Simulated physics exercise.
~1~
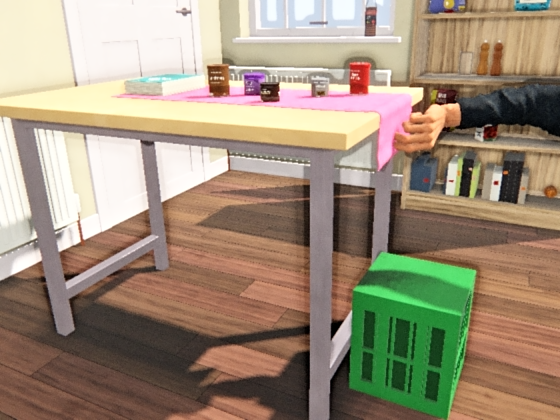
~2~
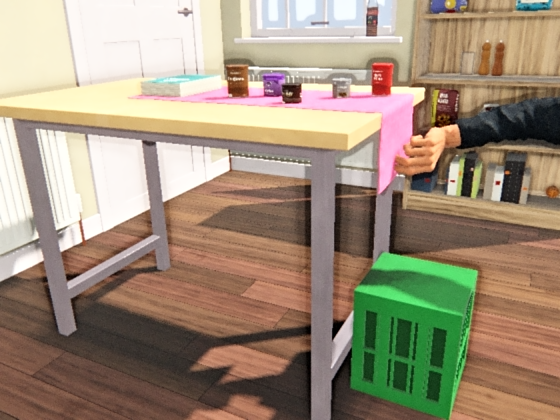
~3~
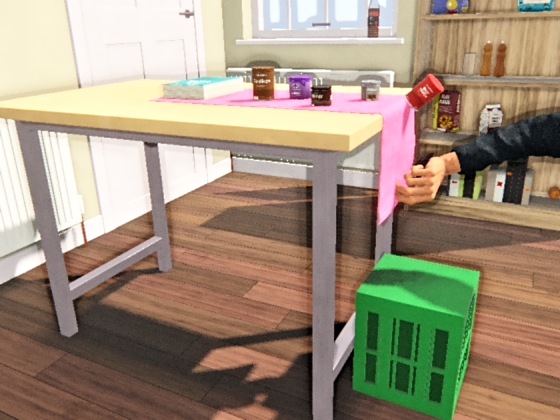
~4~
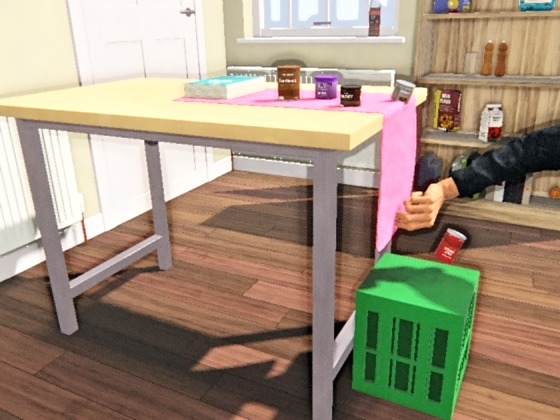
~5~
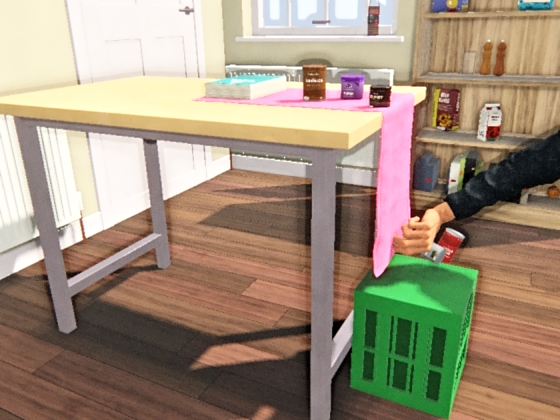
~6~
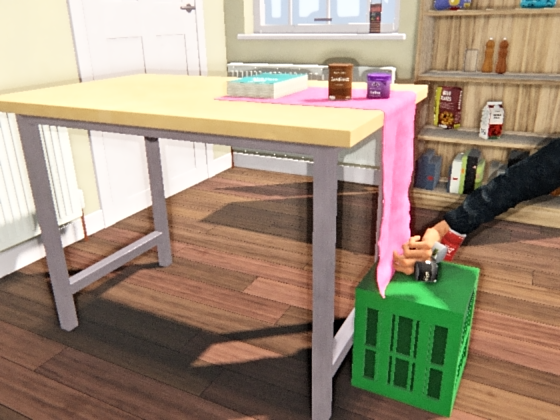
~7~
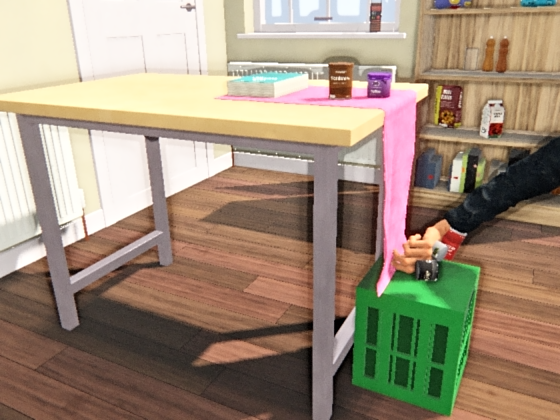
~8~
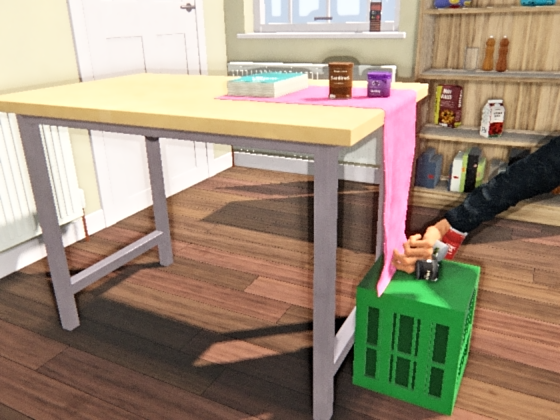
At a wooden table, a hand pulls a pink scarf down, dropping three small containers.
